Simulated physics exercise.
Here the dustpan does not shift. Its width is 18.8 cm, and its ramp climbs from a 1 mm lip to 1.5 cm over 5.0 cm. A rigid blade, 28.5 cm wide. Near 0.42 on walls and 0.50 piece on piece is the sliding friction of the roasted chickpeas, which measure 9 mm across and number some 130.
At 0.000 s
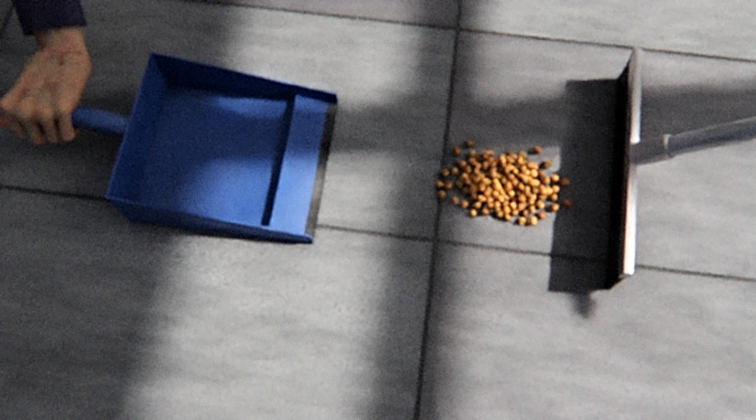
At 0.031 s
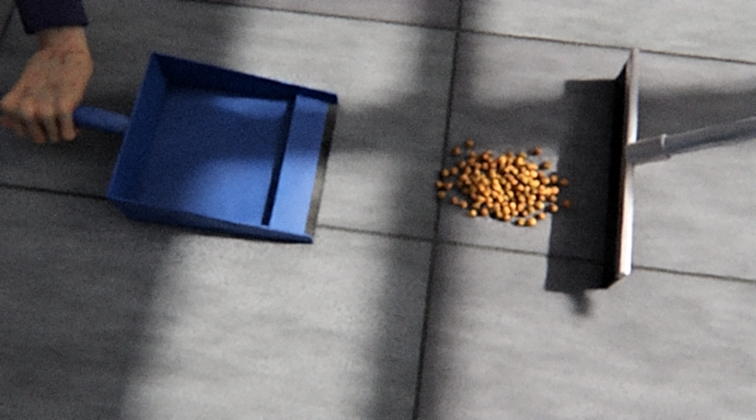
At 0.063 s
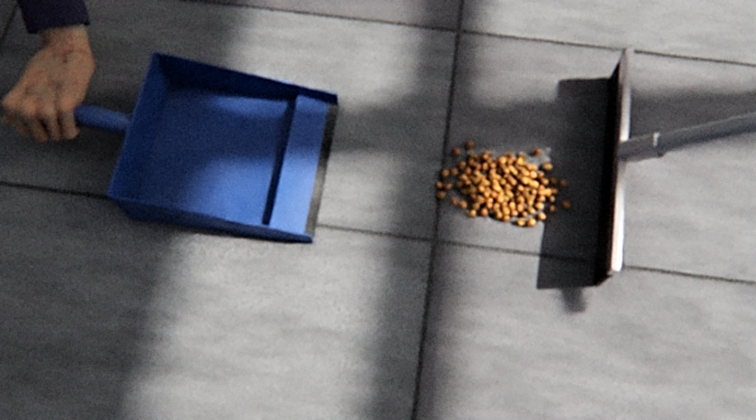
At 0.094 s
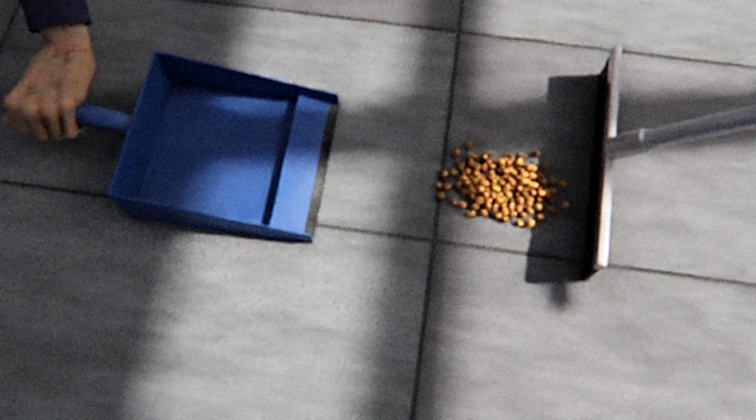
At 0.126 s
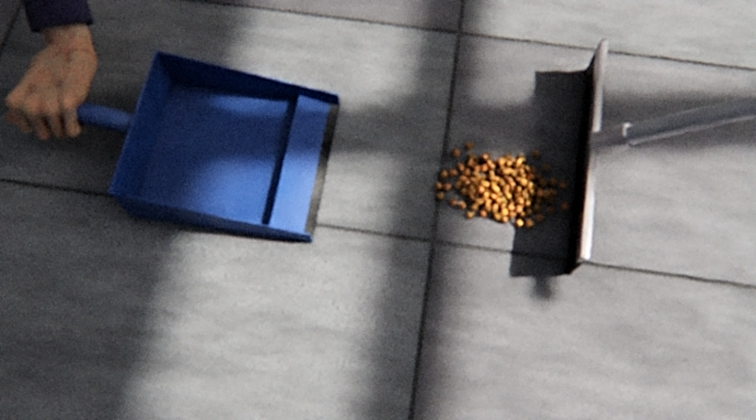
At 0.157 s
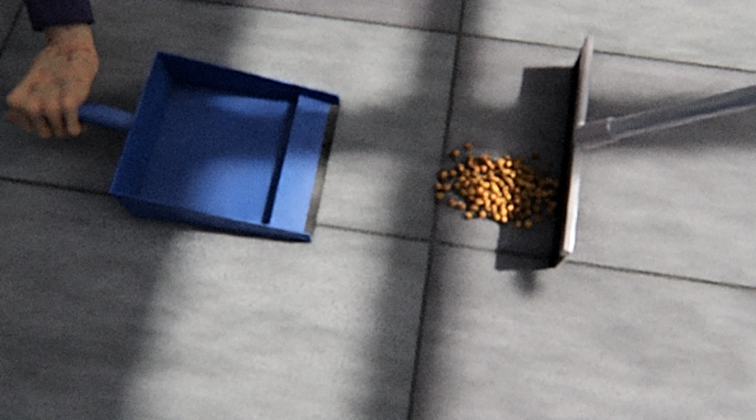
On a grey tiled floor, a hand held a blue dustpan still on the left while a long-handled blade slid left from the right, reaching the near edge of a small pile of orange-brown pieces.
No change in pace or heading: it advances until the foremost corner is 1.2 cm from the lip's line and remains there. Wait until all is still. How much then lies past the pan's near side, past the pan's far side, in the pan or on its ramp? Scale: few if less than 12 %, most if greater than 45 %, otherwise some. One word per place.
Past the pan's near side - few; past the pan's far side - some; in the pan or on its ramp - some.
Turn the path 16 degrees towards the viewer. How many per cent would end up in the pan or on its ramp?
Then about 55 per cent.
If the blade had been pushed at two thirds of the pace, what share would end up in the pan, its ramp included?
Then some 30 in a hundred.
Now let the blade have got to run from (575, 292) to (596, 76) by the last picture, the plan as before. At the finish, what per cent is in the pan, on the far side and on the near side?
You'd see pan at 20, far at 0 and near at 25.
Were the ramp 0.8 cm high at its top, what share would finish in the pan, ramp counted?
Then around 35 percent, ramp counted.
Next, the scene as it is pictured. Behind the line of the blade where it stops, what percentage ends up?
Estimate: Around 20 %.
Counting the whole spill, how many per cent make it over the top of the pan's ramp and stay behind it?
Some 5 per cent.
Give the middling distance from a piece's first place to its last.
It works out to roughly 24 cm.
After 0.41 s, middle of the blade 16 cm from the lip; 0 % over the lip, far side 10 %, near side 0 %.
After 0.57 s, middle of the blade 7 cm from the lip; 0 % over the lip, far side 25 %, near side 0 %.
After 0.86 s, middle of the blade 2 cm from the lip; 35 % over the lip, far side 30 %, near side 0 %.
In the end, at 1.2 s, near side 0 %, far side 30 %, pan 35 %, in front of the lip or behind the blade 35 %.
